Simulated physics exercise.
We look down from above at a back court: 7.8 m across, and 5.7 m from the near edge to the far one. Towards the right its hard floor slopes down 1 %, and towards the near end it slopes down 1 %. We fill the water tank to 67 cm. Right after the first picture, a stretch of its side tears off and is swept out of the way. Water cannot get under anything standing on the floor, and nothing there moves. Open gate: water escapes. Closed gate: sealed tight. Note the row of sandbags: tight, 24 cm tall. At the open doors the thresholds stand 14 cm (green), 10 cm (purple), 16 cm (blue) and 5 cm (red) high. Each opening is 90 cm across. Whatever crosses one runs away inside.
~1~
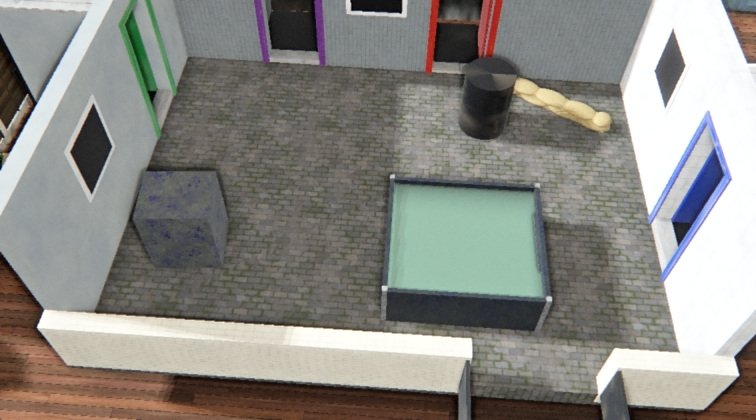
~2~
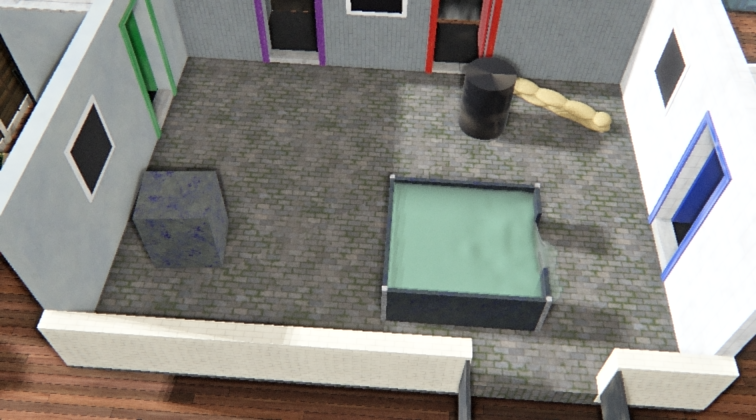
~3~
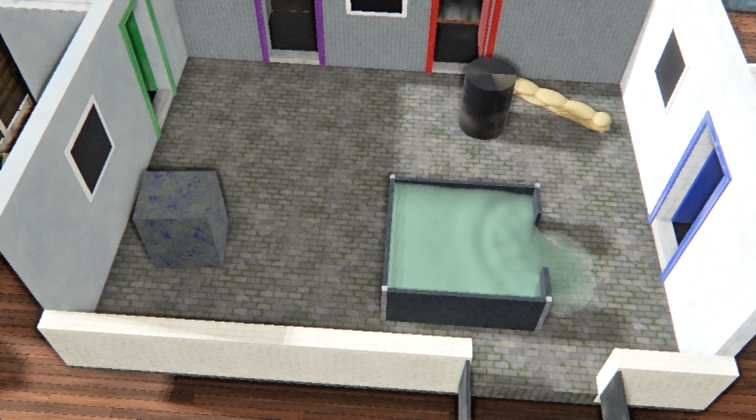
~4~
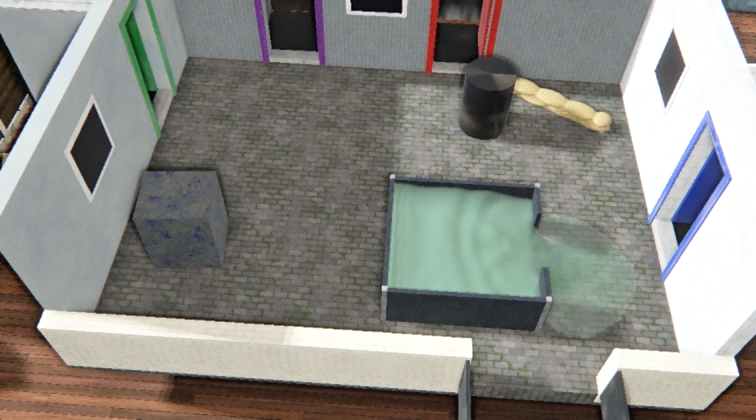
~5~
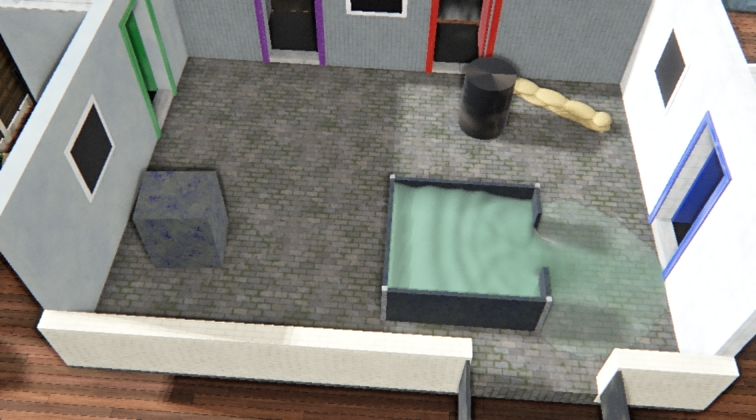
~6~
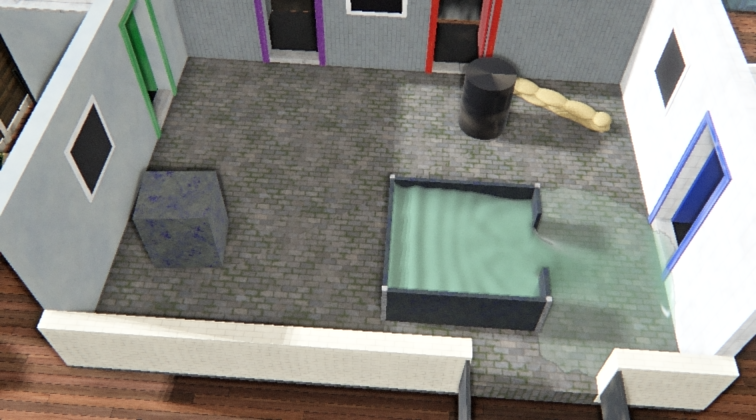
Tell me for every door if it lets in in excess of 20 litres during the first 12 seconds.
The green door will hold enough water back, the purple door will hold enough water back, the blue door will not hold enough water back, the red door will hold enough water back.
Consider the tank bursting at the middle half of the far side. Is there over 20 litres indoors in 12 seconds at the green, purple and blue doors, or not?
In that case, green door: Less than that, purple door: Less than that, blue door: Less than that.
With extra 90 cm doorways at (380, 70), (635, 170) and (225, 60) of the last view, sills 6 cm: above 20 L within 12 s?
Per doorway, in order: Insufficient / sufficient / insufficient.
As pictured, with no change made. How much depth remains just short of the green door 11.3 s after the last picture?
Close to 1.0 cm of depth.
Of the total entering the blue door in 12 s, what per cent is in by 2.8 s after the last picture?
That works out near 85%.
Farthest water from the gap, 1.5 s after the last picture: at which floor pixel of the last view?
Point: Roughly (618, 86) in the last view.
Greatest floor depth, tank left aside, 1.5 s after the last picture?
Up to near 40 cm.
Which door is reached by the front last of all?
Last comes the green one.
Then, 0.7 s after the last picture water covers 15 % of the floor and is deepest (53 cm) near (683, 382); green door not reached, purple door not reached, blue door 34 cm at the sill, 52 L in, red door not reached.
Then, 1.5 s after the last picture water covers 20 % of the floor and is deepest (40 cm) near (683, 382); green door not reached, purple door not reached, blue door 32 cm at the sill, 132 L in, red door not reached.
Then, 2.8 s after the last picture water covers 30 % of the floor and is deepest (26 cm) near (636, 284); green door not reached, purple door not reached, blue door 23 cm at the sill, 195 L in, red door not reached.
Then, 6.3 s after the last picture water covers 60 % of the floor and is deepest (20 cm) near (620, 93); green door not reached, purple door not reached, blue door 15 cm at the sill, 234 L in, red door 5 cm at the sill, 4 L in.
Then, 11.3 s after the last picture water covers 90 % of the floor and is deepest (12 cm) near (683, 382); green door 1 cm at the sill, 0 L in, purple door 1 cm at the sill, 0 L in, blue door 11 cm at the sill, 234 L in, red door 3 cm at the sill, 4 L in.
